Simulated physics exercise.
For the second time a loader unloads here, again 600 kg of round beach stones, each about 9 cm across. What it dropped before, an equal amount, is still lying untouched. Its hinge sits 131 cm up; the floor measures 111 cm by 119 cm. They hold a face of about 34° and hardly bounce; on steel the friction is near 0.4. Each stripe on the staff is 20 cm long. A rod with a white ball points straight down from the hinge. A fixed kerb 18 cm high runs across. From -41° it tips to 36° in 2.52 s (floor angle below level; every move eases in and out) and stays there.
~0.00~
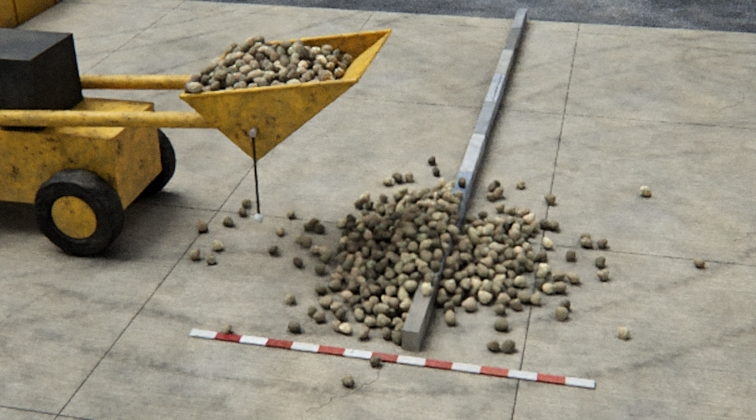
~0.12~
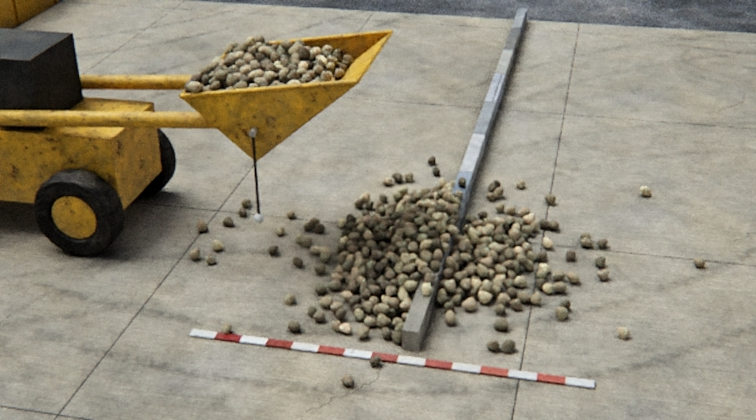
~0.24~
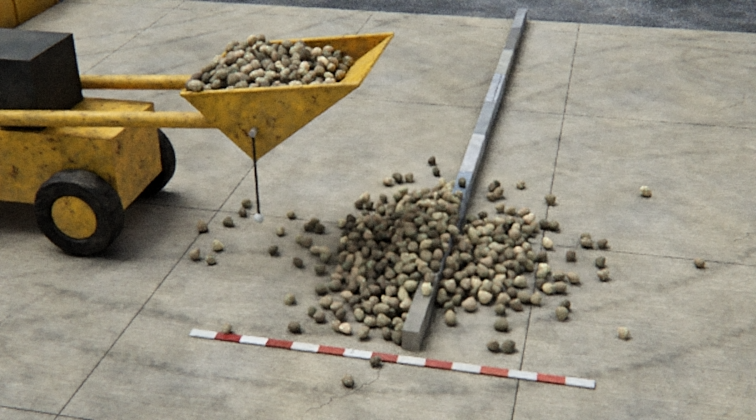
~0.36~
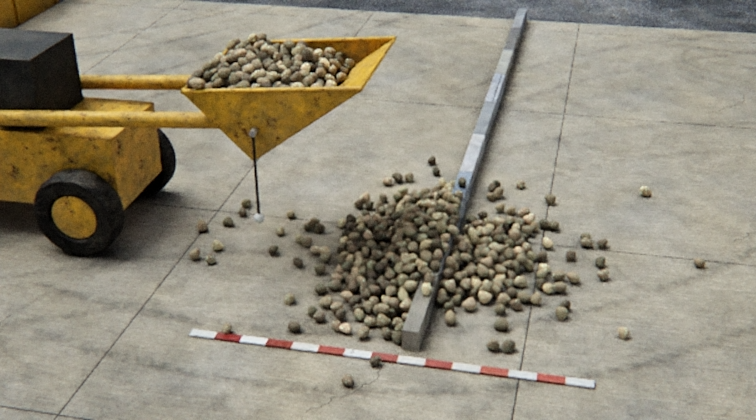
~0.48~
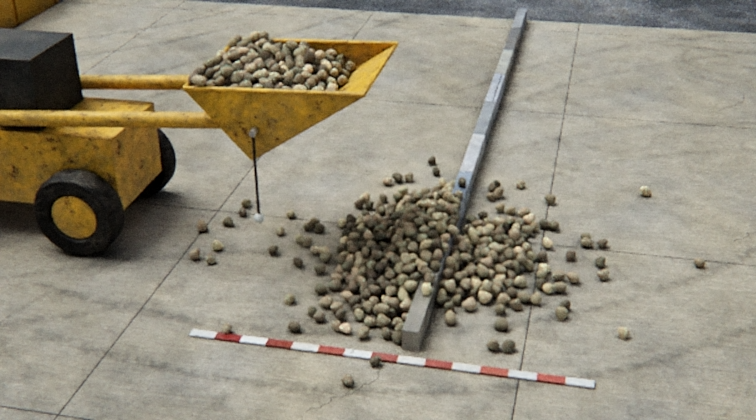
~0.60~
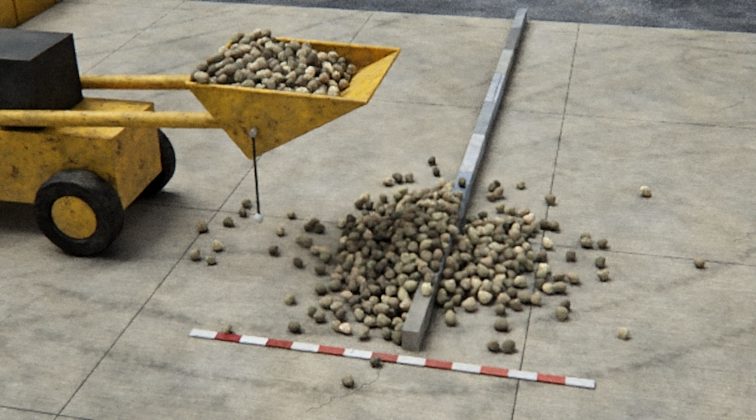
A yellow loader with a black box on top and dark wheels stands at the left of a pale concrete yard, seen from above and to one side. Its raised bucket holds rounded brown and grey stones, while more lie heaped across a grey kerb, behind a red-and-white staff. The bucket's front edge slowly dips a little and its stones shift slightly, while the heap and camera stay still.
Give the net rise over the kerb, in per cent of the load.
About 23 per cent.
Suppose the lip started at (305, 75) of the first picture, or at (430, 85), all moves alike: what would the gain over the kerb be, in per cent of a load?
Near 0 per cent from the first place, 100 from the second.
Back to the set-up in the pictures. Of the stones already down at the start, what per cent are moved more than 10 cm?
Roughly 25 per cent of them.
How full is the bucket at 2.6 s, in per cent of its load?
Roughly 20 per cent is still inside.
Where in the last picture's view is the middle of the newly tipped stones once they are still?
Near (398, 232).
After 1.9 s the floor is at 24°; in per cent of one load, 93 in the bucket, 81 on this side of the kerb, 27 over the kerb; the foremost stones are at (618, 253).
After 2.6 s the floor is at 36°; in per cent of one load, 19 in the bucket, 144 on this side of the kerb, 38 over the kerb; the foremost stones are at (618, 253).
After 3.0 s the floor is at 36°; in per cent of one load, 0 in the bucket, 155 on this side of the kerb, 46 over the kerb; the foremost stones are at (619, 253).
After 5.8 s the floor is at 36°; in per cent of one load, 0 in the bucket, 151 on this side of the kerb, 50 over the kerb; the foremost stones are at (627, 265). Net gain over the kerb, 23.
